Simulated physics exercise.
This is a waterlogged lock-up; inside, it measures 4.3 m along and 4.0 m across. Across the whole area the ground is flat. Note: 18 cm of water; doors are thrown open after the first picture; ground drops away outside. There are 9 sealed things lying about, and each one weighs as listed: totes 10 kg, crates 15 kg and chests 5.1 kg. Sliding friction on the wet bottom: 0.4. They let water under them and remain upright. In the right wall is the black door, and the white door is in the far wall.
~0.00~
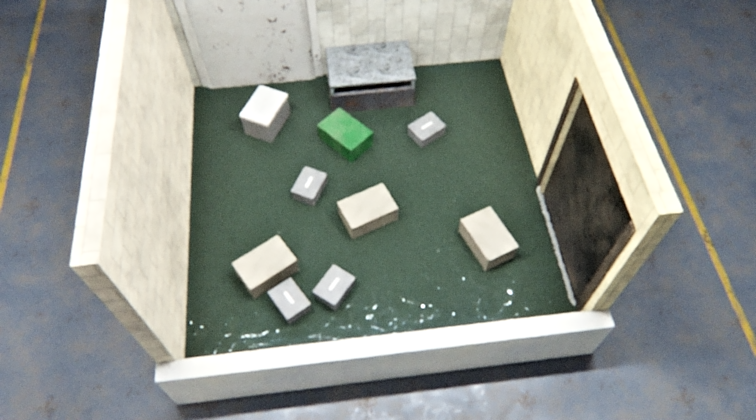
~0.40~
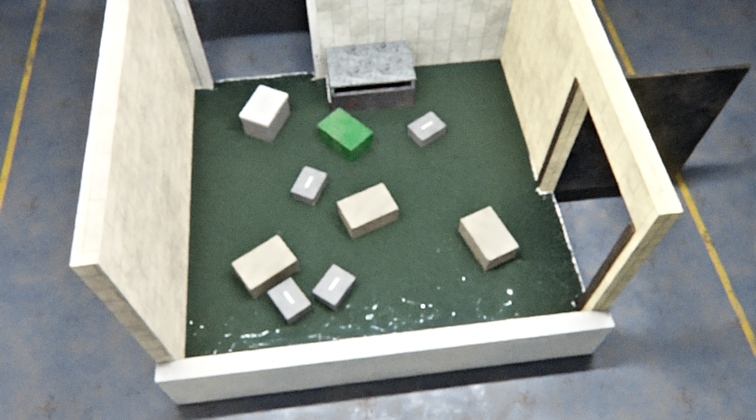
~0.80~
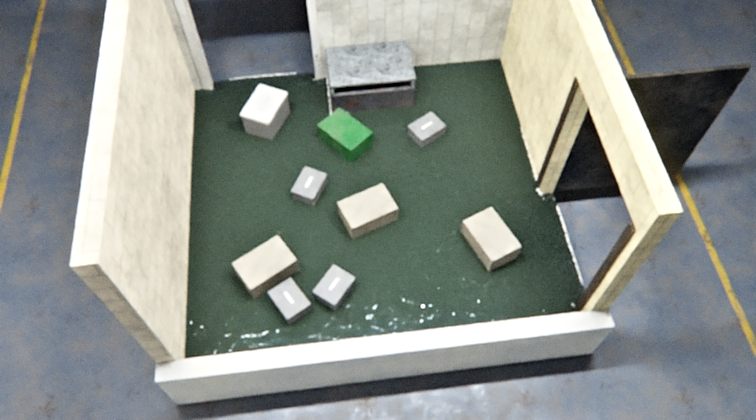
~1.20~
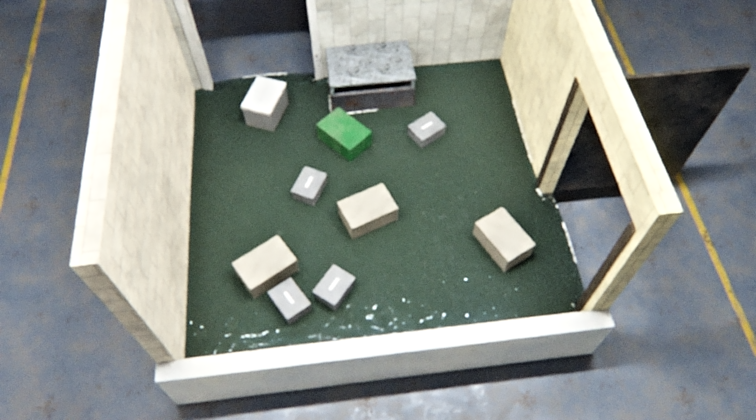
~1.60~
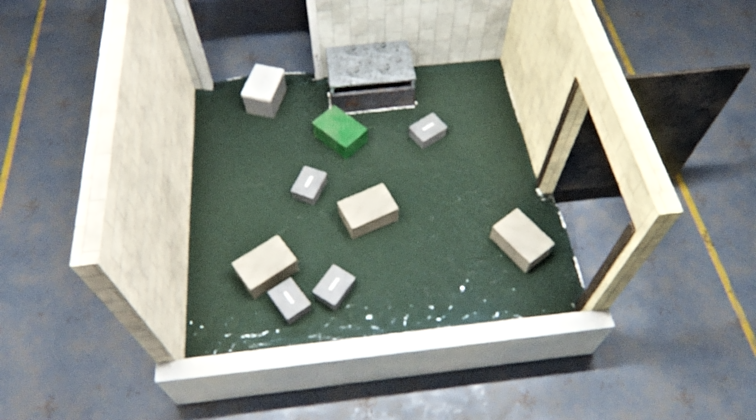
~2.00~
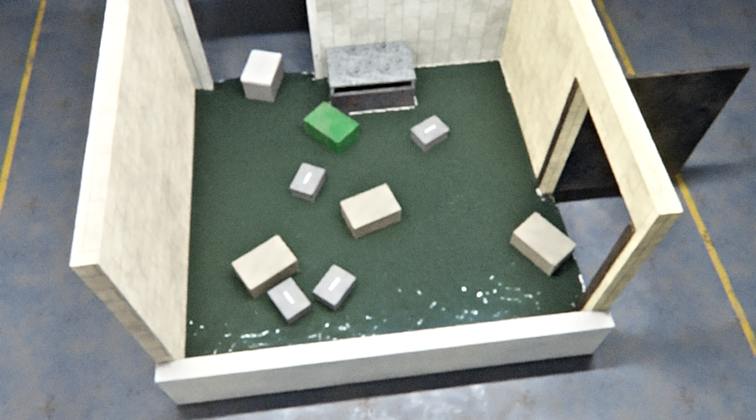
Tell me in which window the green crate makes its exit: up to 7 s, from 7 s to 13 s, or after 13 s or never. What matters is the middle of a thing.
Up to 7 s.
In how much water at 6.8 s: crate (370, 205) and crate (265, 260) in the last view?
I'd put it at 9 cm and 9 cm respectively.
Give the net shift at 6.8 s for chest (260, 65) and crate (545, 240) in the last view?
The first is washed out and the second is gone out.
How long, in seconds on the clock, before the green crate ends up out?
At about 4.0 s.
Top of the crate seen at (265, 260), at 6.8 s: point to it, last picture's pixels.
It should be close to pixel (275, 222).
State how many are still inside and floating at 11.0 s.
My tally comes to 2.
After 3.0 s the green crate is near (304, 97), 0.8 m from its start, afloat; 2 of 9 are out; 7 afloat.
After 6.8 s the green crate has gone out (at 3.9 s); 3 of 9 are out; 5 afloat.
After 11.0 s the green crate has gone out (at 3.9 s); 4 of 9 are out; 2 afloat.
After 15.0 s the green crate has gone out (at 3.9 s); 4 of 9 are out; 0 afloat.
